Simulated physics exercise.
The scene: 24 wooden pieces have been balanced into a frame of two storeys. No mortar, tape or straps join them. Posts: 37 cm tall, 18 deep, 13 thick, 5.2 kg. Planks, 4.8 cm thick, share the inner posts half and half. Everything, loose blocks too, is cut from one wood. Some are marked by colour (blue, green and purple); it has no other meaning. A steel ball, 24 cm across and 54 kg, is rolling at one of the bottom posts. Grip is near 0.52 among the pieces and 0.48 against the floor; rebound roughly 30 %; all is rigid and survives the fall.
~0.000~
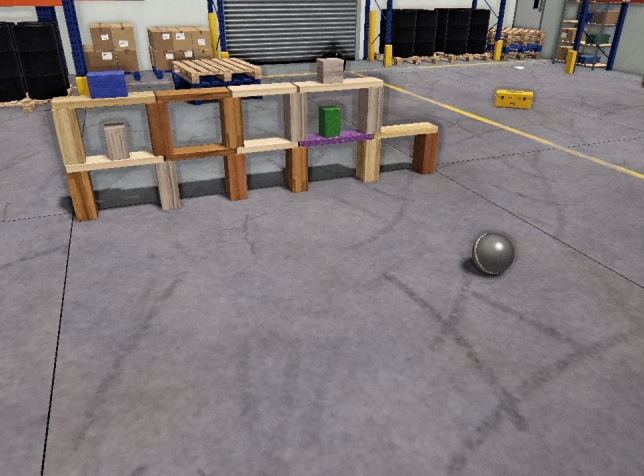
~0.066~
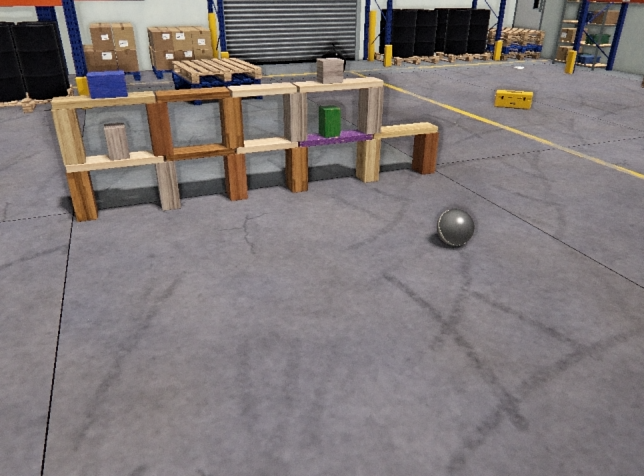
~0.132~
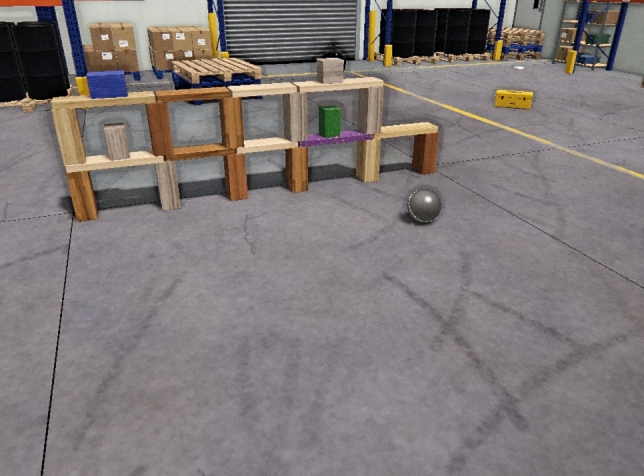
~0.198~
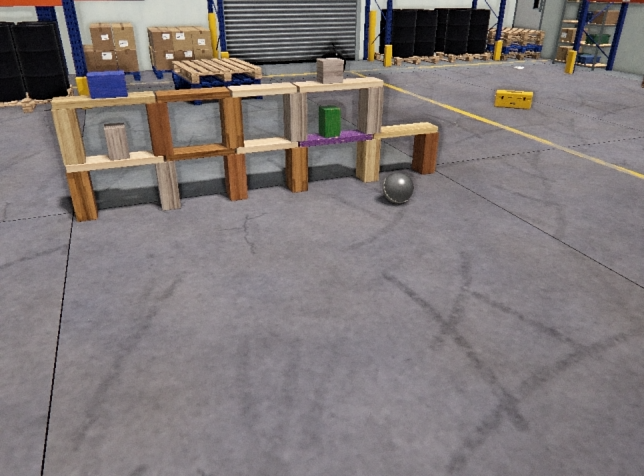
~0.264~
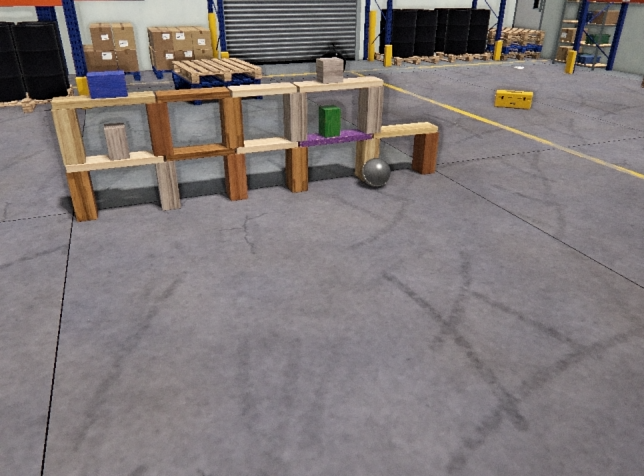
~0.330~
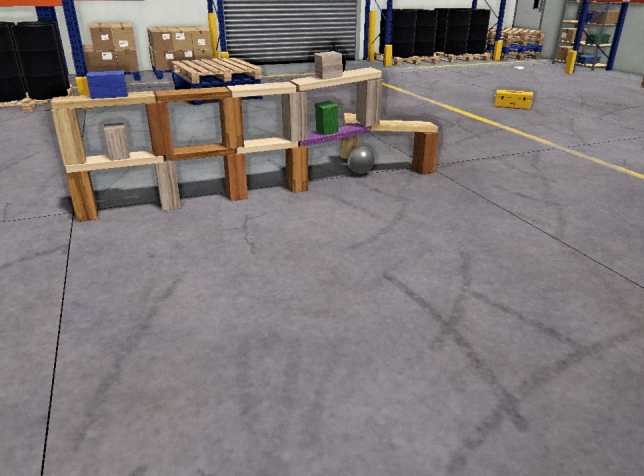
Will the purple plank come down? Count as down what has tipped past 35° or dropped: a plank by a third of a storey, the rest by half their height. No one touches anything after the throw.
The purple plank drops.
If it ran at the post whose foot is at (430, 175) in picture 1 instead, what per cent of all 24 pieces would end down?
In that case 10 per cent.
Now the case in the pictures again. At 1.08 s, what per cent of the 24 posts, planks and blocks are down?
By then 30 per cent.
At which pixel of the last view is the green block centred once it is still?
At about (343, 157).
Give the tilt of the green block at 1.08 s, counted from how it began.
About 40°.
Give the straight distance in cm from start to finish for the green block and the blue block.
Moved: Green 70, blue 0.
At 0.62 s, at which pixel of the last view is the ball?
Around (311, 128).
After 0.62 s, ball still moving; 5 of the 24 pieces down; purple plank 40° from how it stood, 17 cm lower; green block 8° from how it stood, 12 cm lower.
After 1.08 s, ball still moving; 7 of the 24 pieces down; purple plank 40° from how it stood, 17 cm lower; green block 44° from how it stood, 38 cm lower.
In the end (3.5 s), ball rolling away; 7 of the 24 pieces down; purple plank 40° from how it stood, 17 cm lower; green block on its side; blue block unmoved. From the last view, middles, purple plank near (322, 154), green block near (343, 157).
